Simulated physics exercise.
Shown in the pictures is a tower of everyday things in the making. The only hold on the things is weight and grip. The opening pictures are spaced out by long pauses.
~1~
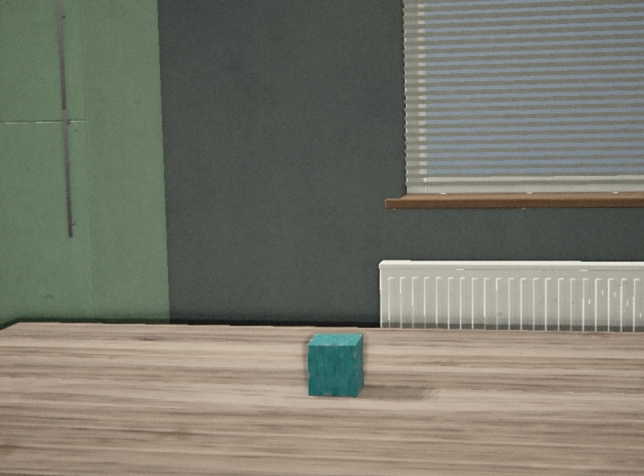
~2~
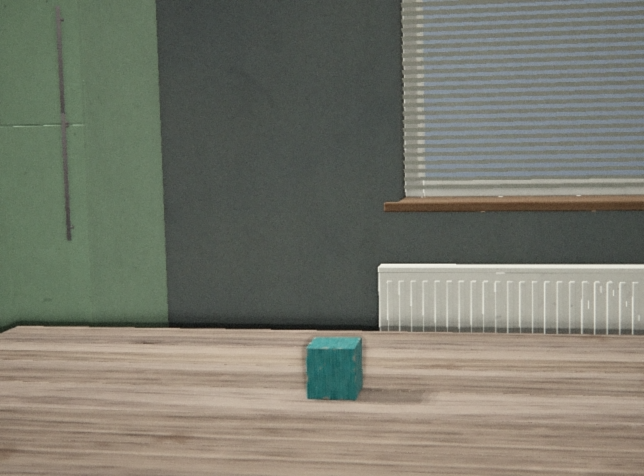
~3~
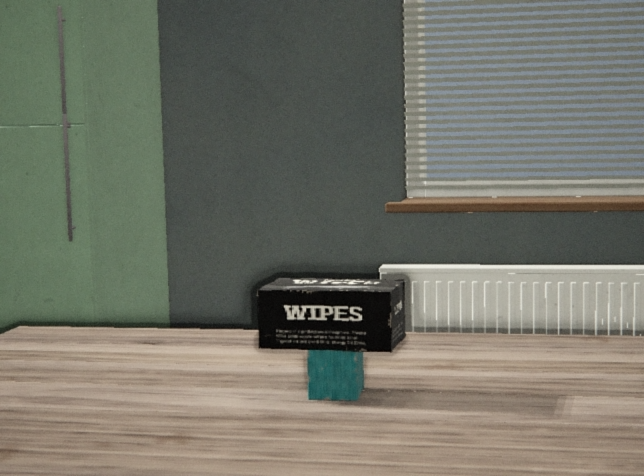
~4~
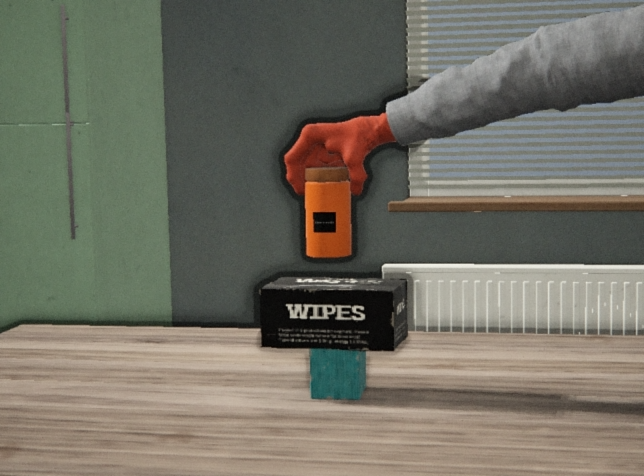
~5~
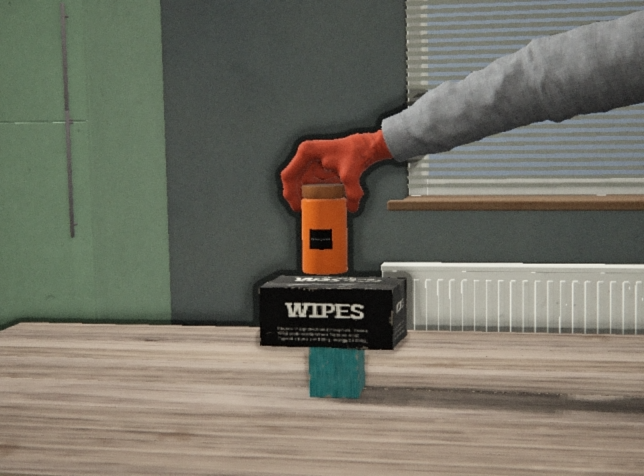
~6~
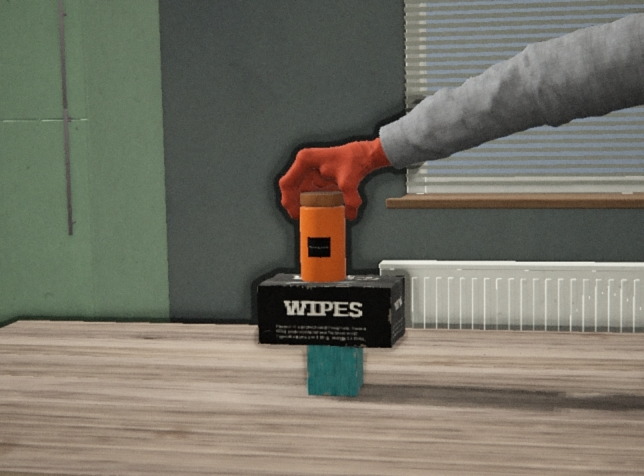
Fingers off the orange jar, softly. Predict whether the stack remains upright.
Most likely the pile will bear the load.
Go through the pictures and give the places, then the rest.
In the first frame, the last thing is not in view yet.
In the second frame, the last thing is not in view yet.
In the third frame, the last thing is not in view yet; black box (333, 313).
The fourth frame shows on its way; orange jar (328, 211); black box (335, 312).
The fifth frame shows on its way; orange jar (324, 228); black box (334, 311).
The sixth frame shows in place under the hand; orange jar (323, 236); black box (333, 309).
Then, 0.30 s later than the last frame, all is still.
Then, 0.60 s later than the last frame, orange jar resting near (323, 237).
When it is over, all 3 as before. End places, in pixels of the last picture, orange jar near (323, 237). The pile stays up.
